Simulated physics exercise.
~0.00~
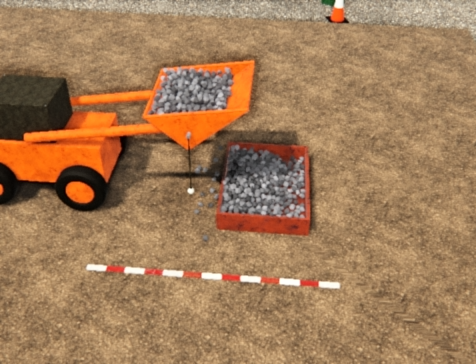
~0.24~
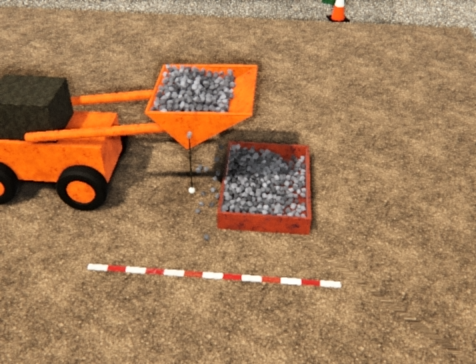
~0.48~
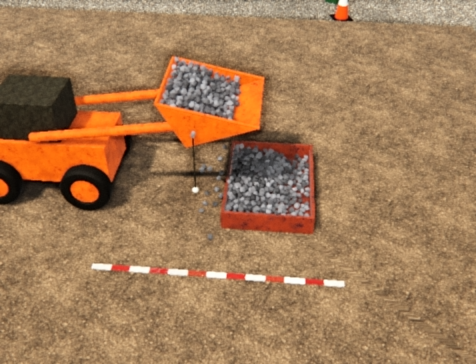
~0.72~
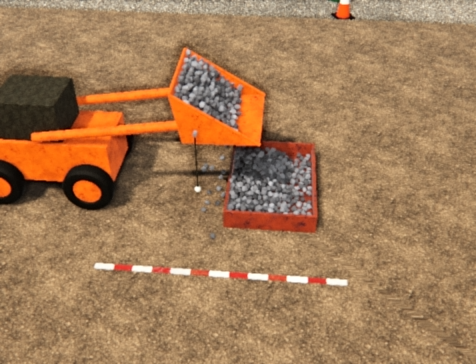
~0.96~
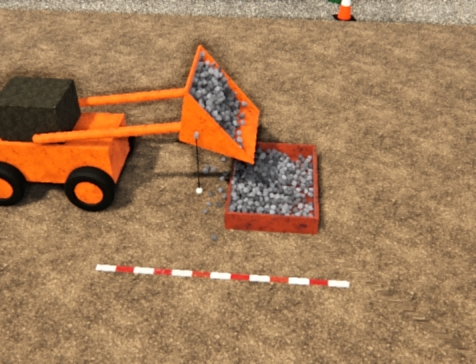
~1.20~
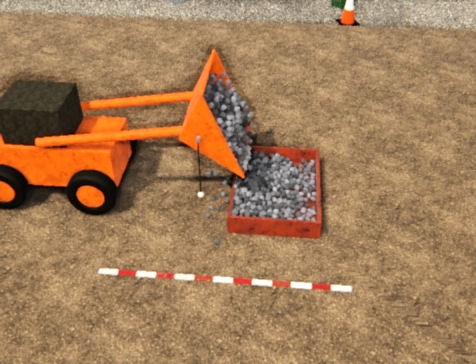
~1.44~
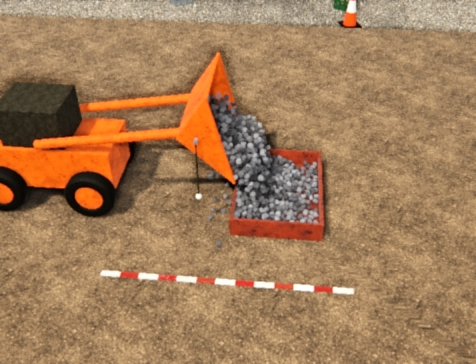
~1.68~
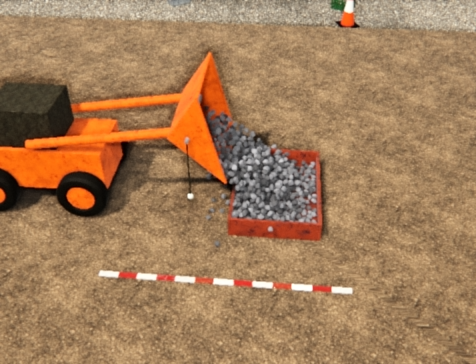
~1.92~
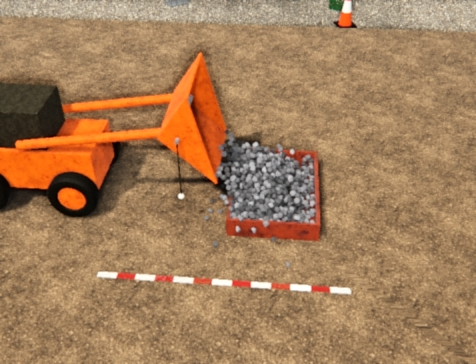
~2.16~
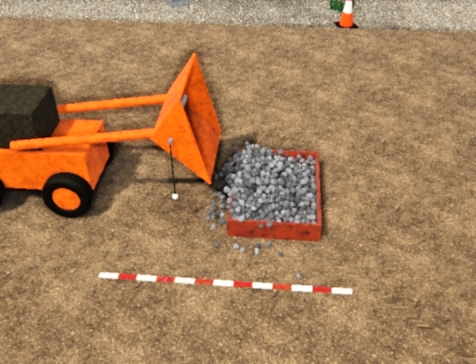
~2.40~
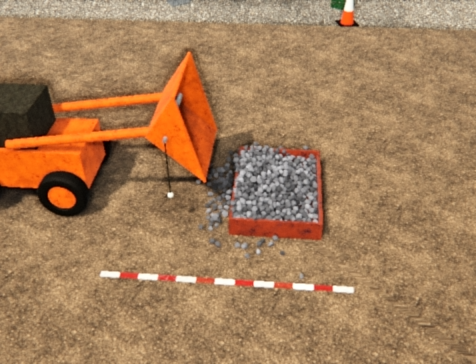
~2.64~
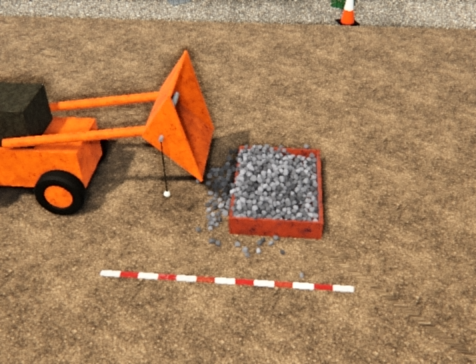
An orange wheeled loader tips its raised bucket of grey stones forward, pouring them into a red bin already holding some, then backs away to the left. The bin ends heaped full, with a few stones scattered on the ground beside it and the emptied bucket still tilted.
